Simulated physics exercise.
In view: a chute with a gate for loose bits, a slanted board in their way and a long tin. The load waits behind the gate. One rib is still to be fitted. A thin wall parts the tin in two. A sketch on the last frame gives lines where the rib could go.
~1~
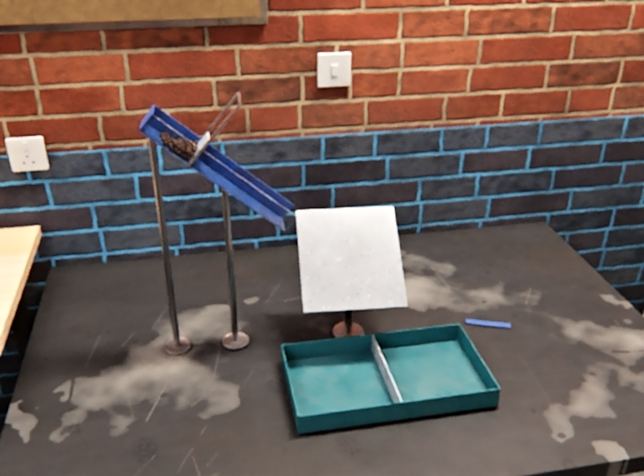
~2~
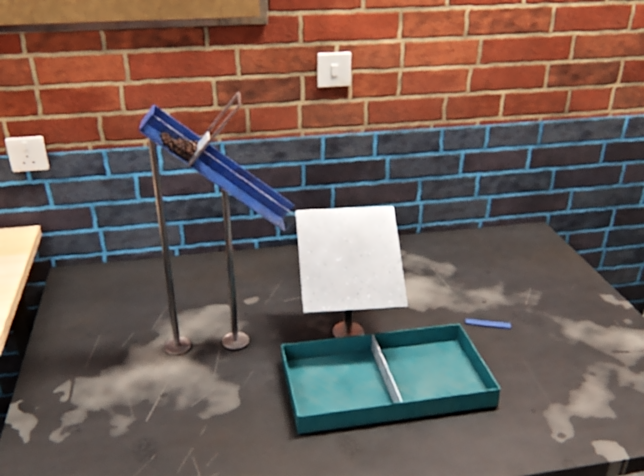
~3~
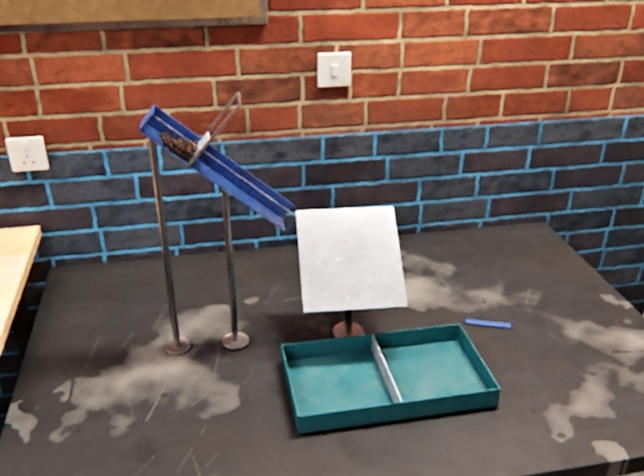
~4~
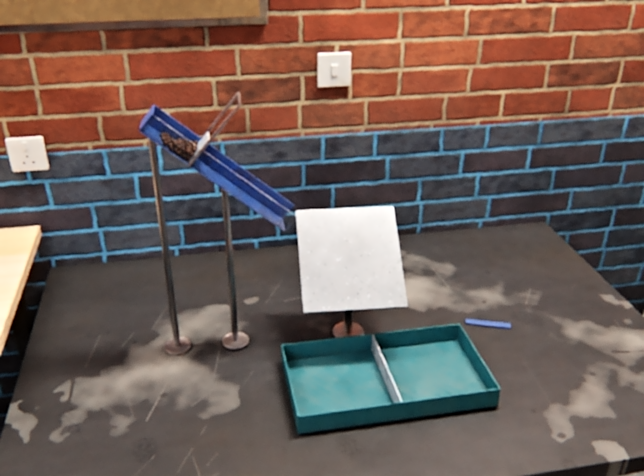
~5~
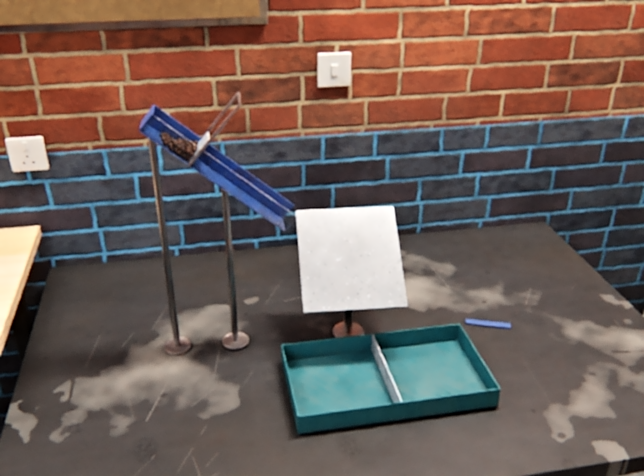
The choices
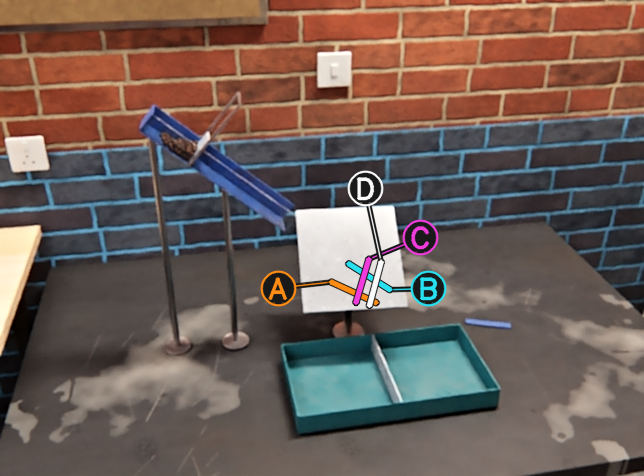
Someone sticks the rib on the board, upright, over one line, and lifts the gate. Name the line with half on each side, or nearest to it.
Use line B.
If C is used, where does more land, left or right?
Left.
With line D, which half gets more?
More lands on the left.
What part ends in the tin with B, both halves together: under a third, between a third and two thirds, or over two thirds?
Over two thirds.
On the marked copy, line A from (331, 282) to (376, 302); line B from (348, 263) to (389, 289); line C from (368, 259) to (356, 302); line D from (381, 261) to (369, 305).
With A, of what is caught, about a quarter in the left half, most in the right.
With B, of what is caught, about half in the left half, about half in the right.
With C, of what is caught, nearly all in the left half, a small part in the right.
With D, of what is caught, nearly all in the left half, a stray few in the right.
